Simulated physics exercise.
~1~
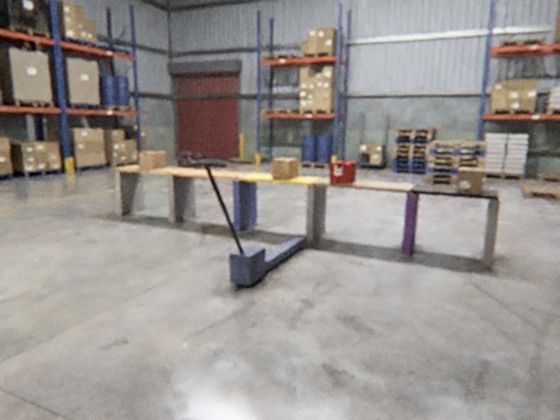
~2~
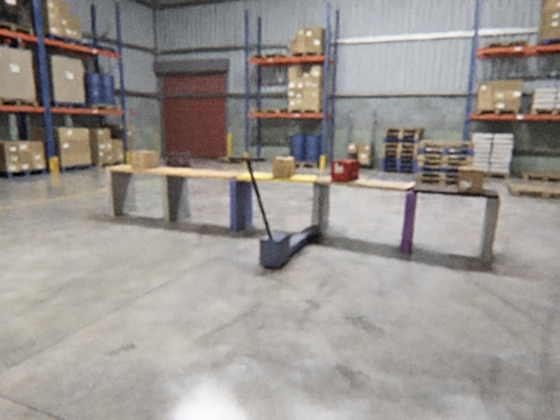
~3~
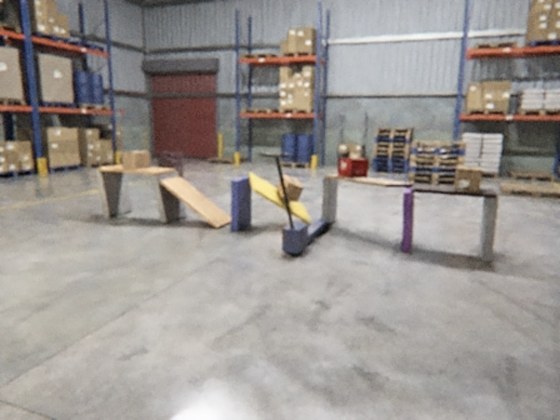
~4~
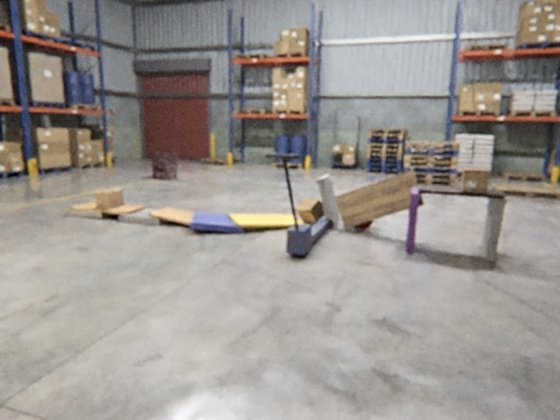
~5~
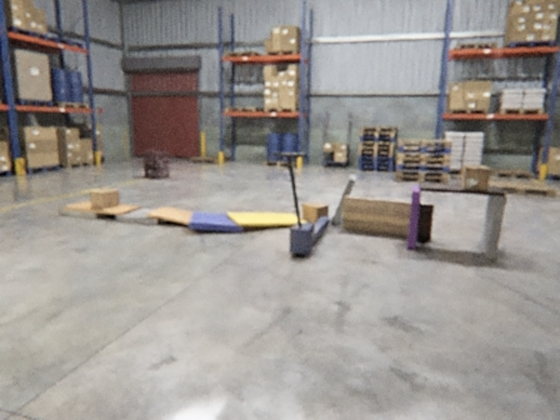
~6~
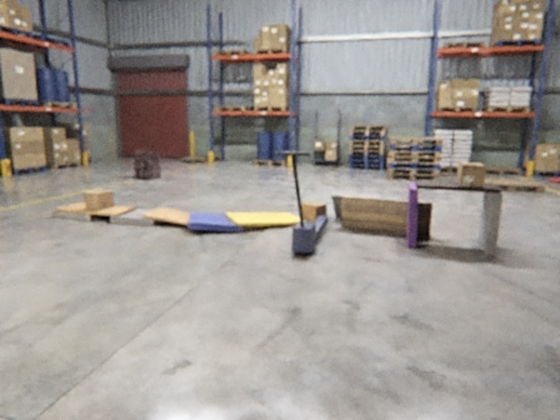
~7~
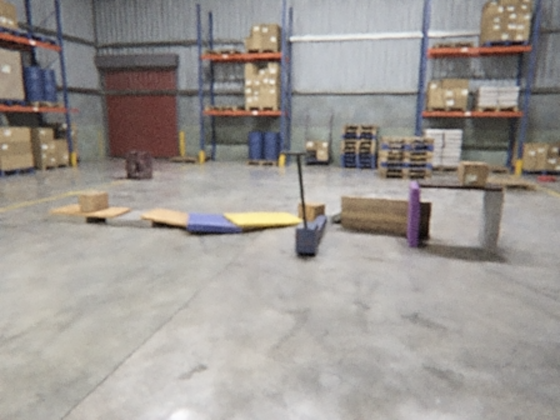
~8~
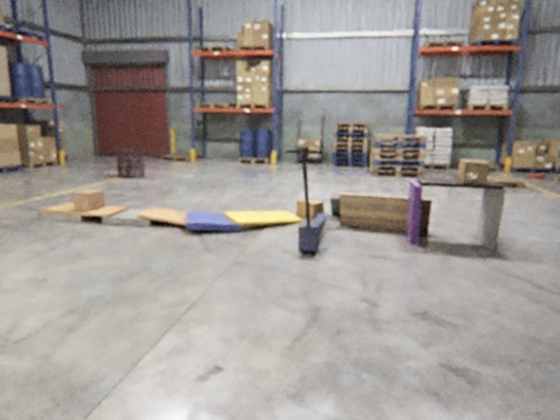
A long row of boards resting on upright cases stood in a warehouse until a low jack slid in beneath it, and the boards, boxes and most uprights tumbled down, leaving only the purple-ended section standing at the right.
